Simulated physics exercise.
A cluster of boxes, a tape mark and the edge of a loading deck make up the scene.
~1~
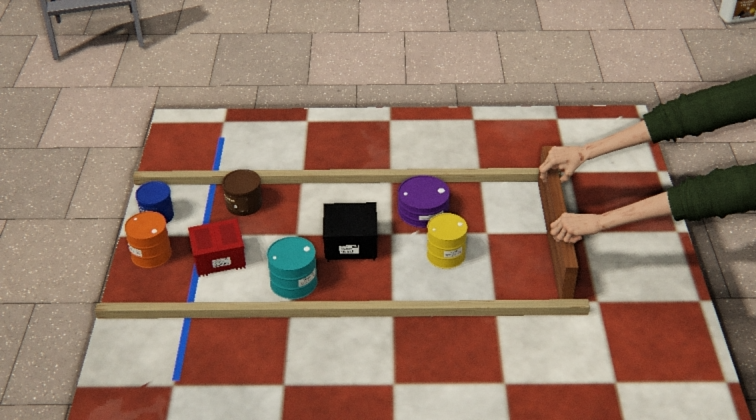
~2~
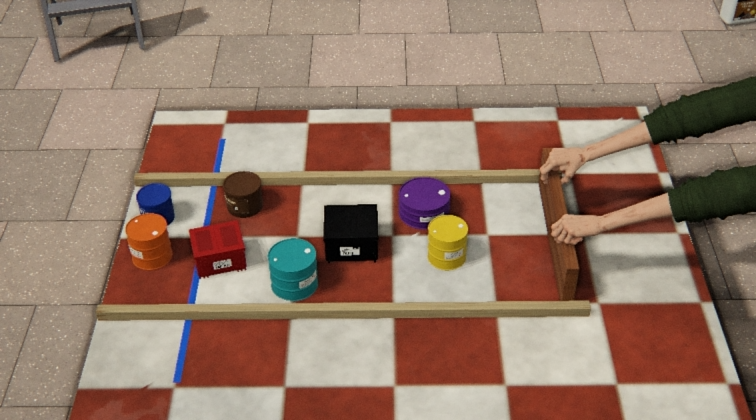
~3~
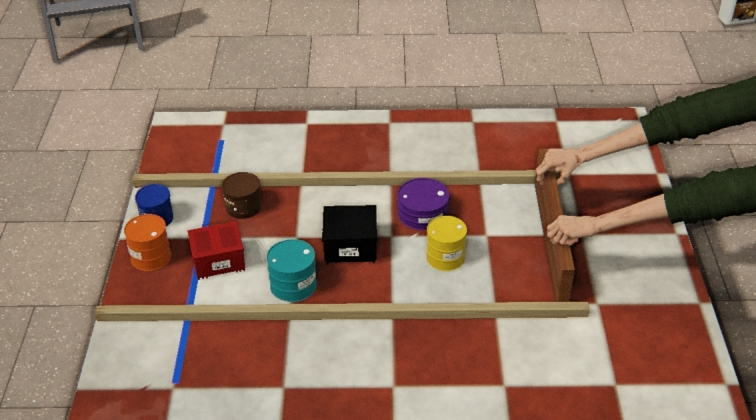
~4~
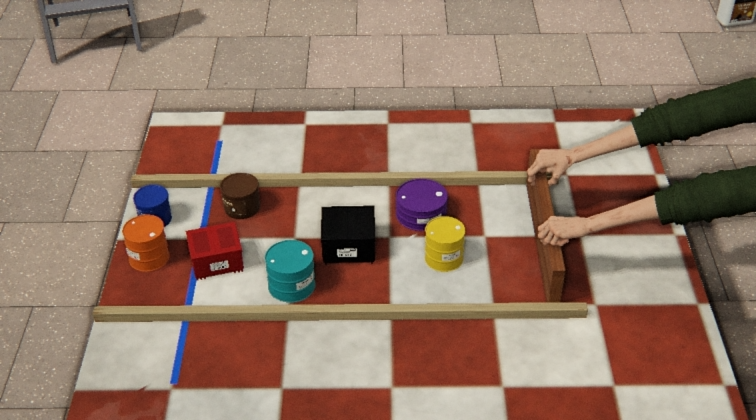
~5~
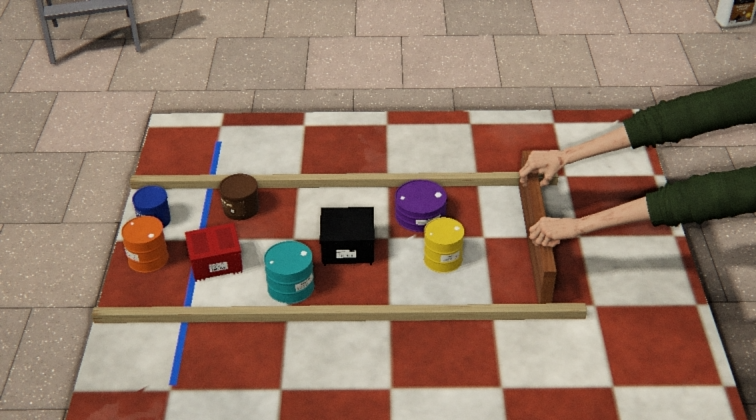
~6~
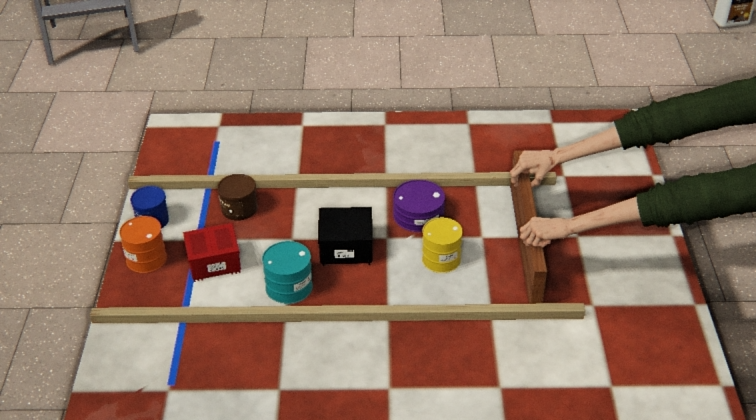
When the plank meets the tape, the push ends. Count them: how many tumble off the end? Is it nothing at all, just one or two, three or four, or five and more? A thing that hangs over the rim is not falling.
I foresee one or two drops here.
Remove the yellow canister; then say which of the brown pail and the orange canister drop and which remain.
The brown pail? It stays where it is. The orange canister? It winds up down.
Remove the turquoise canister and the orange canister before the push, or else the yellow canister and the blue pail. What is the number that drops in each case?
Try one: 0; try two: 1.
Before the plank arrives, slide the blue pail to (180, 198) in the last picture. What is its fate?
Placed there, the blue pail ends up below.
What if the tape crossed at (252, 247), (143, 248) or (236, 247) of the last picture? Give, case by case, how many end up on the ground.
Going through each try, you'd get 0, 5 and 0.
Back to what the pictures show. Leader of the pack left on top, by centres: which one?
The blue pail ends up foremost.
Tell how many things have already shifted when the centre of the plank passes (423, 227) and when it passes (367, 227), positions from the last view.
At that stage 2; at the next, 3.
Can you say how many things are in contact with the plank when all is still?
The answer is 3.
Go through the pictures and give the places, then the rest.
The first picture shows blue pail (155, 204); orange canister (148, 240); red tote (217, 248); plank (556, 222); tape (202, 243).
The second picture shows orange canister (149, 242); plank (557, 223).
The third picture shows red tote (217, 250); brown pail (242, 195).
The fourth picture shows blue pail (153, 208); yellow canister (445, 244).
The fifth picture shows orange canister (145, 244); turquoise canister (289, 272).
The sixth picture shows blue pail (150, 209); orange canister (143, 244); red tote (213, 252); plank (527, 226); tape (197, 248).
Early on, none off yet; blue pail at rest near (150, 209); orange canister at rest near (143, 244); red tote at rest near (213, 252).
A while later, none off yet; blue pail at rest near (150, 209); orange canister at rest near (143, 244); red tote travelled about its own width near (180, 261).
Finally, the number that fall off is one or two; lost, orange canister.
